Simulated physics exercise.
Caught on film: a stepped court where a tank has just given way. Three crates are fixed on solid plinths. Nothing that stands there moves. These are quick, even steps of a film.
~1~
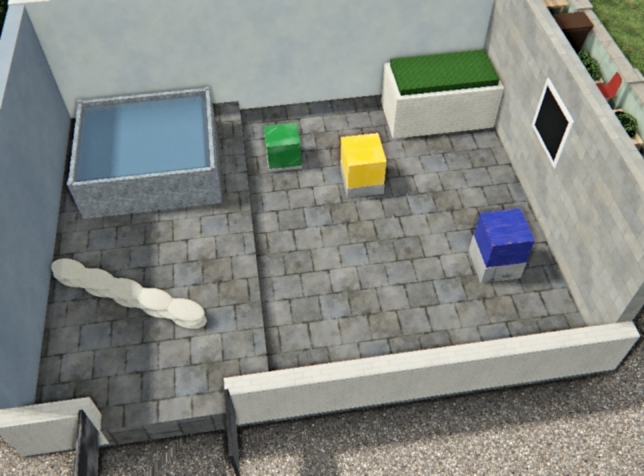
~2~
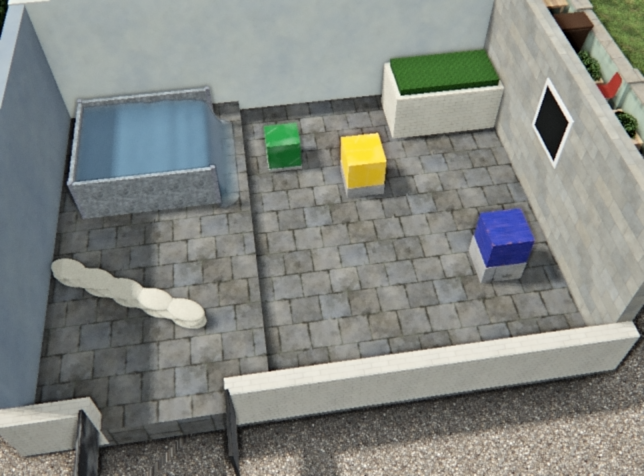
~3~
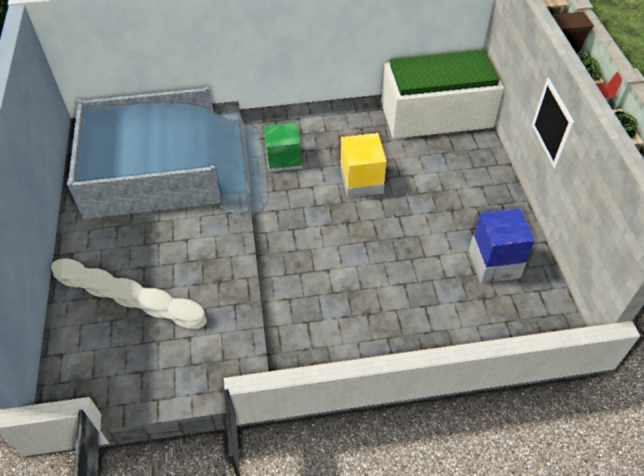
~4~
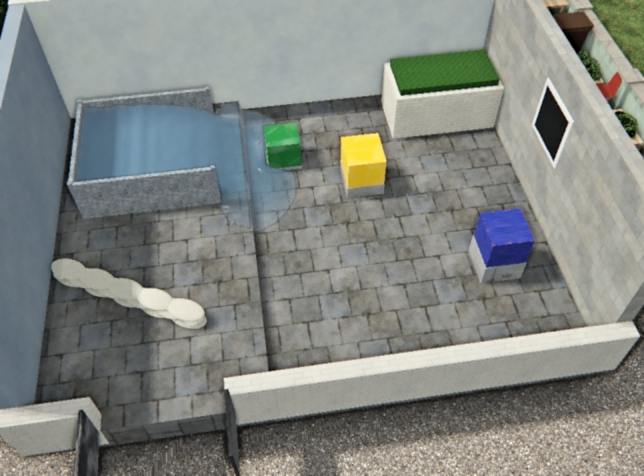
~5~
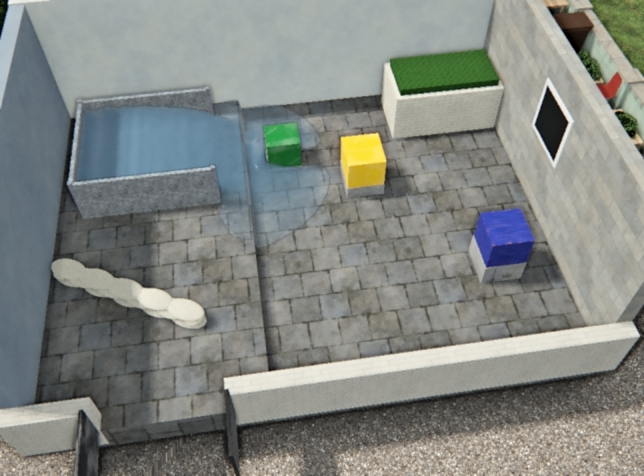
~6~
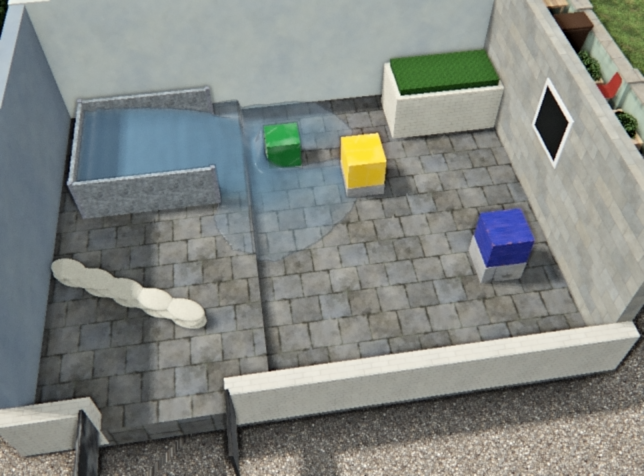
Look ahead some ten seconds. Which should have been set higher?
One by one: The blue crate keeps dry; the green crate is soaked; the yellow crate is soaked.
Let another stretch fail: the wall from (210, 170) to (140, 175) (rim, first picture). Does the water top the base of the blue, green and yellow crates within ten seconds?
Then: The blue one keeps dry; the green one is topped; the yellow one escapes it.
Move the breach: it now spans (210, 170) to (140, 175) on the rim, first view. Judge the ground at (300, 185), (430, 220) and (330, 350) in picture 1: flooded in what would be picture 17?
One after the other: Clear, clear, wet.
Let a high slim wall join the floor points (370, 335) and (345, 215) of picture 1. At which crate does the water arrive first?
First comes the one in green.
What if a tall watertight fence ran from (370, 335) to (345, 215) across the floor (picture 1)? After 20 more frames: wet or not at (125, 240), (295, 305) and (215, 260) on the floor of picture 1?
In turn: Not flooded, flooded, clear.
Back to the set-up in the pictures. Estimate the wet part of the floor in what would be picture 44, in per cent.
Near 65 in a hundred.
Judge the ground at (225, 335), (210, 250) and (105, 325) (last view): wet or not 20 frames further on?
One after the other: No water, no water, clear.
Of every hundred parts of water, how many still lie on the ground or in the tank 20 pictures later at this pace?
About 100 per cent.
A moment on, water covers 30 % of the floor; the blue crate not reached, the green crate water round its plinth, the yellow crate water round its plinth.
Next, water covers 45 % of the floor; the blue crate water round its plinth, the green crate water round its plinth, the yellow crate water round its plinth.
Then, water covers 60 % of the floor; the blue crate water round its plinth, the green crate water round its plinth, the yellow crate water round its plinth.
Later, water covers 65 % of the floor; the blue crate water round its plinth, the green crate water round its plinth, the yellow crate water round its plinth.
In the end, water covers 65 % of the floor; the blue crate stayed above the water, the green crate was topped, the yellow crate was topped.
